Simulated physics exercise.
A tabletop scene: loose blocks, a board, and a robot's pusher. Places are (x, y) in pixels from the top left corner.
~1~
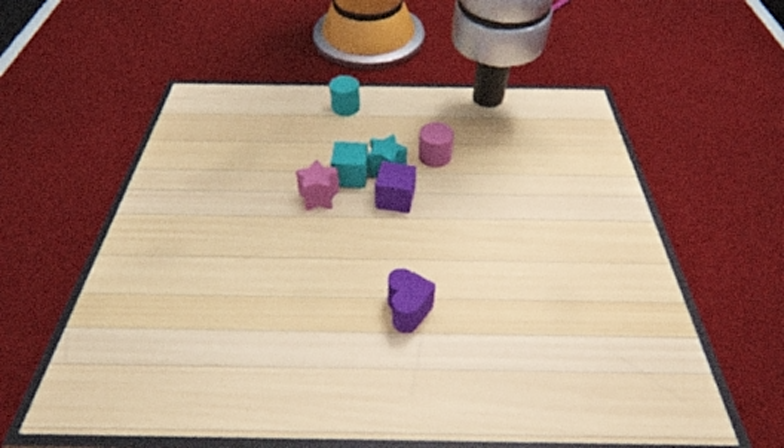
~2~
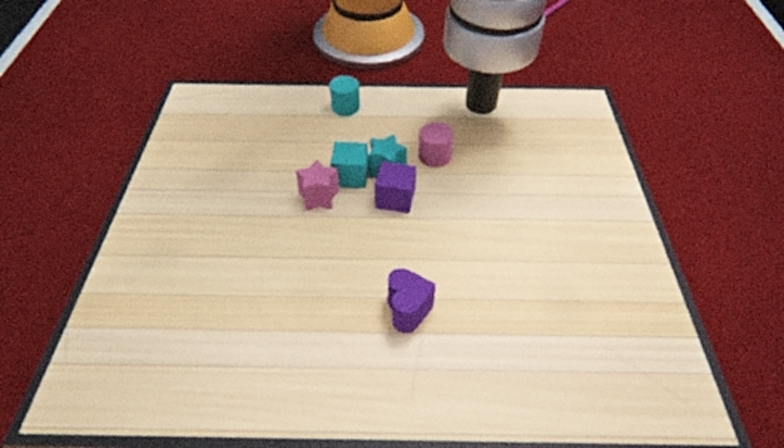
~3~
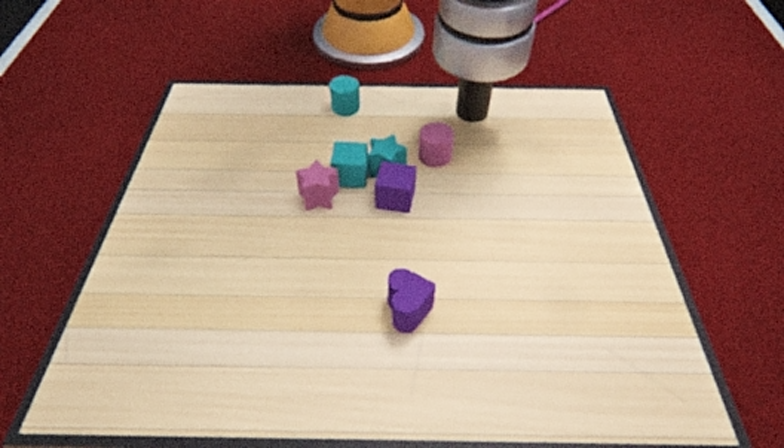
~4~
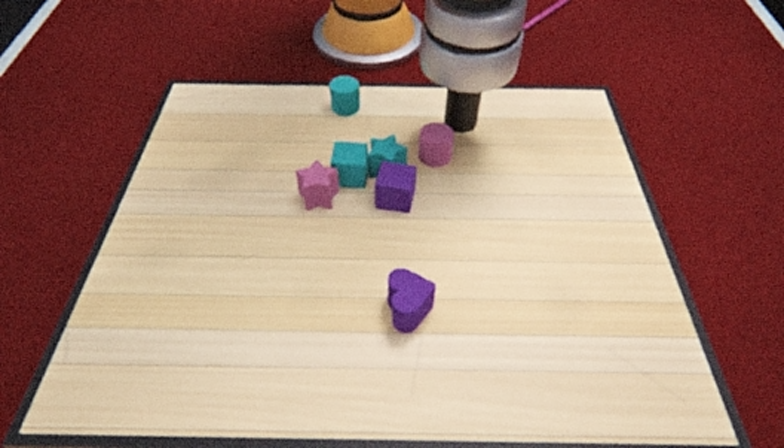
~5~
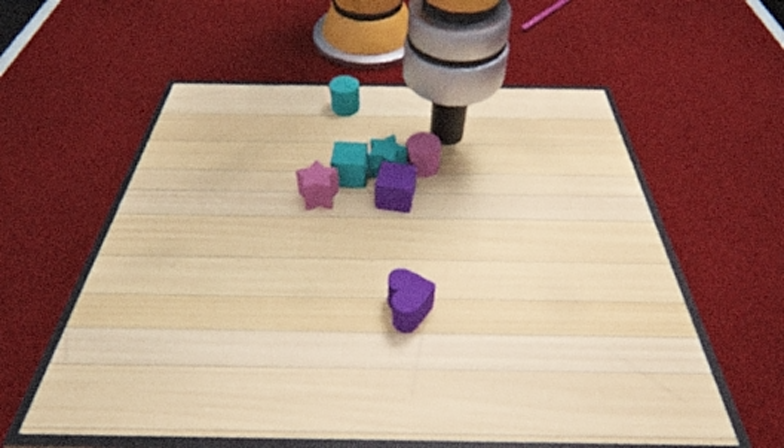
The clip shows a robot's pusher moving down and to the left across a wooden board of turquoise, purple and pink blocks, then nudging the pink cylinder slightly toward the turquoise star while the other blocks stay still.
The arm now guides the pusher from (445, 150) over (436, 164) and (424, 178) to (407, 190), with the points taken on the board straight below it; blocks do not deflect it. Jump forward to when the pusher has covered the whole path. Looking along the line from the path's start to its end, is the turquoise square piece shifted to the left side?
No, that is not what happens.
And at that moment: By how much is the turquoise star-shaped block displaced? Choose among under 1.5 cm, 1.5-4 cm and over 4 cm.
Medium: 1.5 to 4 cm.
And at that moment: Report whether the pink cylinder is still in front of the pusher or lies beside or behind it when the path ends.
It is still in front.
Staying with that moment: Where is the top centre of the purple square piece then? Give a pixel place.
If I read the scene right, the answer is (362, 209).
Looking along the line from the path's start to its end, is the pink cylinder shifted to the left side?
I'd say yes.
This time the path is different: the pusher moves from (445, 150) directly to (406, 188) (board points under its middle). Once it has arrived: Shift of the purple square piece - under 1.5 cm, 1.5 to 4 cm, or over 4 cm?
Beyond 4 cm.
The first path, step by step. Halfway along, pusher at (432, 156); turquoise square piece at (342, 151); turquoise star-shaped block at (379, 155), turned 60° clockwise; purple square piece at (381, 189); pink cylinder at (408, 166).
At the end, pusher at (408, 175); turquoise square piece at (337, 150); turquoise star-shaped block at (370, 158), turned 80° clockwise; purple square piece at (362, 209), turned 50° clockwise; pink cylinder at (392, 191).
